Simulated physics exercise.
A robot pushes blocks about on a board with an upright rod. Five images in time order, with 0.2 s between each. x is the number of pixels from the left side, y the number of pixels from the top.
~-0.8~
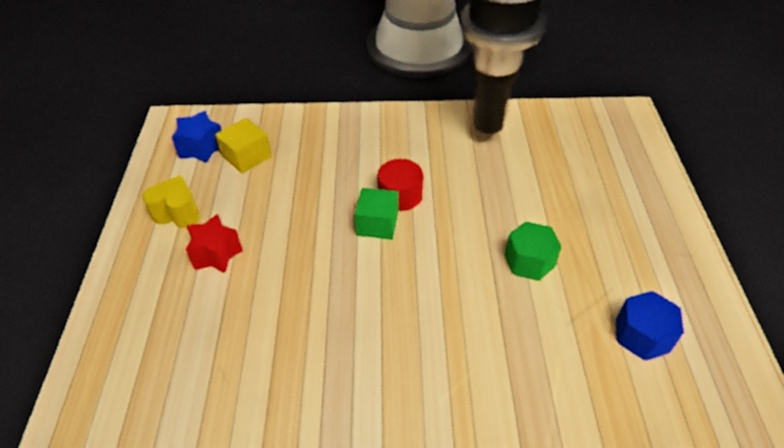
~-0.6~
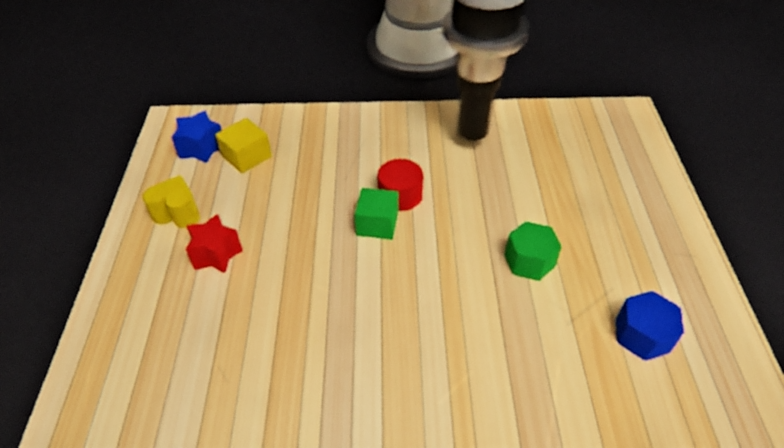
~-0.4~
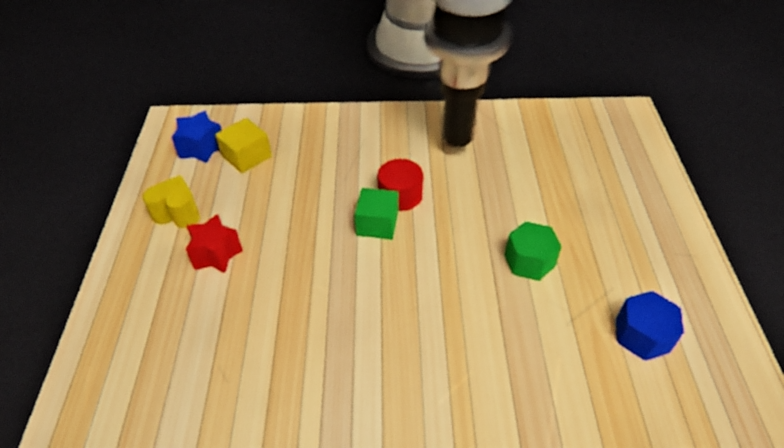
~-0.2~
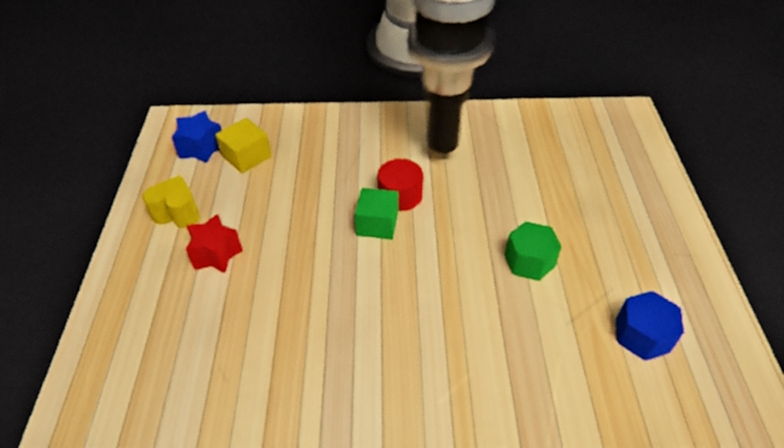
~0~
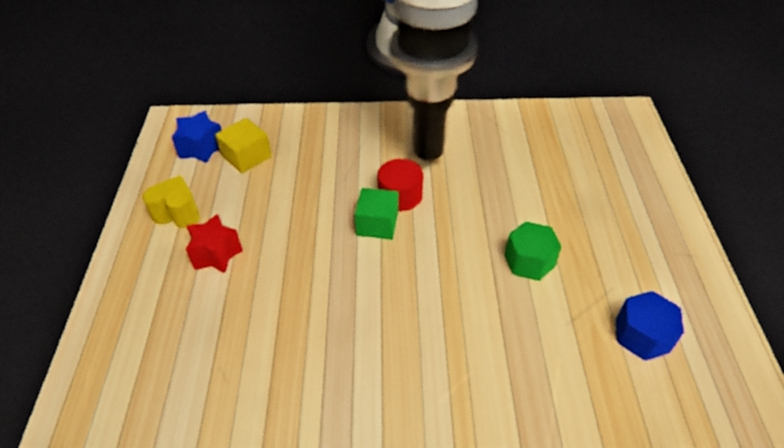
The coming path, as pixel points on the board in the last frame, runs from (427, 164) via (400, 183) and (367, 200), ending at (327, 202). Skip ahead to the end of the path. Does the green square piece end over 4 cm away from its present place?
Answer: Yes.
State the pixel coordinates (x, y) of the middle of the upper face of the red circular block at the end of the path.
Its top middle is near (373, 208).
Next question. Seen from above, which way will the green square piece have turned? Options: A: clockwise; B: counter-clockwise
A - clockwise.
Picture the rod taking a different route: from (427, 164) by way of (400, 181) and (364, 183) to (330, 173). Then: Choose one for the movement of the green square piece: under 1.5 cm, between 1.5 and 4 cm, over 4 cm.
Between 1.5 and 4 cm.
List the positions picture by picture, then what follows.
Tip of the rod at (488, 125), middles of tops, green square piece at (377, 202), red circular block at (401, 173), in the first frame.
Rod at (473, 131), nothing pushed, in the second frame.
Rod at (458, 137), nothing pushed, in the third frame.
Rod at (443, 143), nothing pushed, in the fourth frame.
Rod at (428, 150), green square piece at (377, 202), red circular block at (401, 173), in the fifth frame.
What follows on the original path. One third of the way, rod at (400, 170); green square piece at (368, 218), turned 30° clockwise; red circular block at (390, 190).
Two thirds of the way, rod at (365, 186); green square piece at (357, 241), turned 25° clockwise; red circular block at (373, 208).
At the end, rod at (325, 188); green square piece at (357, 241), turned 25° clockwise; red circular block at (373, 208).
